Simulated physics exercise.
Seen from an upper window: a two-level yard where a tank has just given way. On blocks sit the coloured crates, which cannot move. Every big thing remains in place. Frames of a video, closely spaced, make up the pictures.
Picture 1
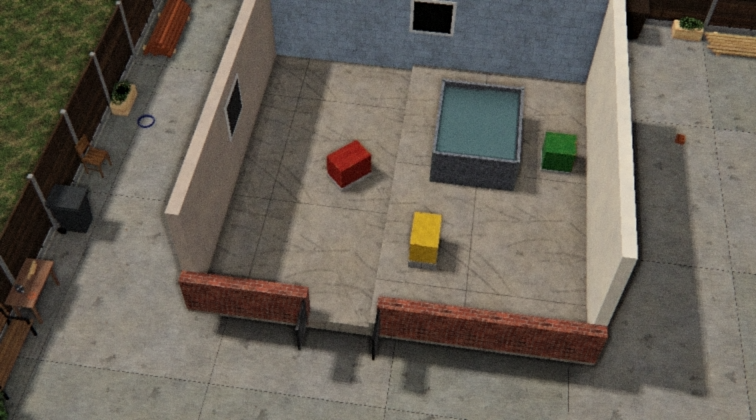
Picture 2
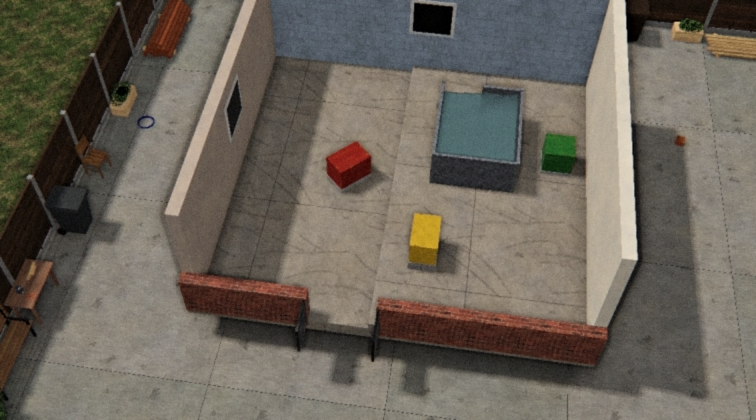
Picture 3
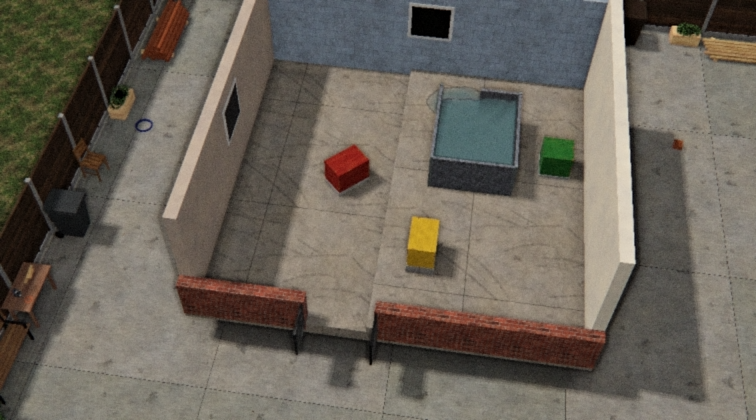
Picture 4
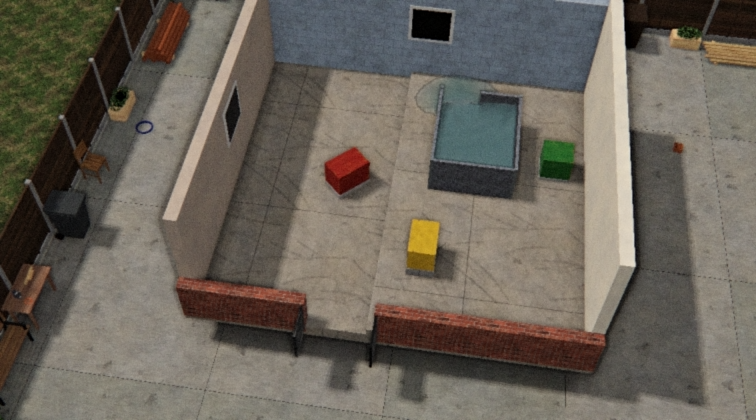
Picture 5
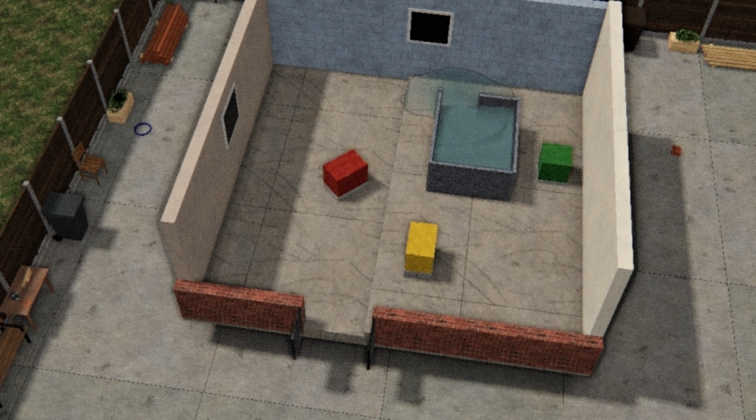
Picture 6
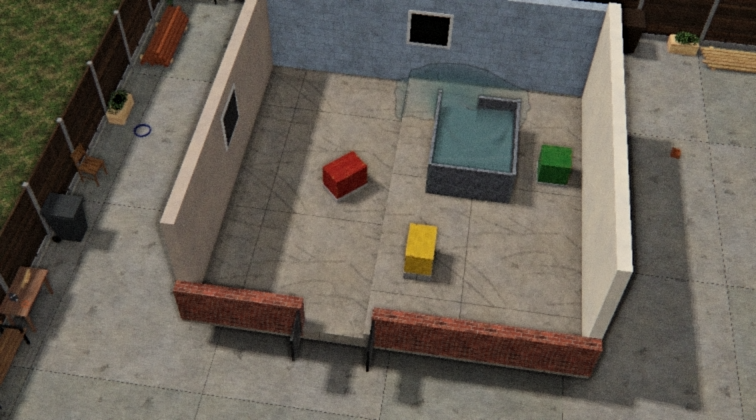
The clip shows a walled yard with red, yellow and green crates around a tank of still water; a gap appears in the tank's far side, and water pours out, spreading across the paving behind it and leftward.
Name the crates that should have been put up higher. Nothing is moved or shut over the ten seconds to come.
Afterwards, the yellow crate ends up dry; the red crate ends up dry; the green crate ends up wet.
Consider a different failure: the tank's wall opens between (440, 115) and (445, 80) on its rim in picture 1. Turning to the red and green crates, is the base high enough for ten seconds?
First the red crate: It gets reached; then the green crate: It is never reached.
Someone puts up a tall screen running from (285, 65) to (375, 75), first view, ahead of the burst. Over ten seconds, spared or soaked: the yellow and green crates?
My reading: The yellow crate is safe, the green crate takes water.
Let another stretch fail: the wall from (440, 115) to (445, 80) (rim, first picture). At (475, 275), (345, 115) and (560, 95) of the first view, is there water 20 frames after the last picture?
Untouched, soaked, untouched.
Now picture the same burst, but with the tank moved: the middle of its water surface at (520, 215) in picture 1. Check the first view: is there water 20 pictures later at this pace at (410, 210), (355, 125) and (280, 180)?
Results in order - left untouched, swamped, left untouched.
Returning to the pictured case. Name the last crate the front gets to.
That would be the one in yellow.
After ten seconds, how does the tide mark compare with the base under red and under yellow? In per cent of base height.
60 and 20 %, roughly.
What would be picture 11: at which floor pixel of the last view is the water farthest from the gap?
Farthest reach: (310, 73).
A moment on, water covers 10 % of the floor; the yellow crate not reached, the red crate not reached, the green crate not reached.
Next, water covers 25 % of the floor; the yellow crate not reached, the red crate not reached, the green crate water round its plinth.
Then, water covers 40 % of the floor; the yellow crate not reached, the red crate not reached, the green crate water round its plinth.
Later, water covers 75 % of the floor; the yellow crate not reached, the red crate water round its plinth, the green crate water round its plinth.
In the end, water covers 85 % of the floor; the yellow crate stayed above the water, the red crate stayed above the water, the green crate was topped.
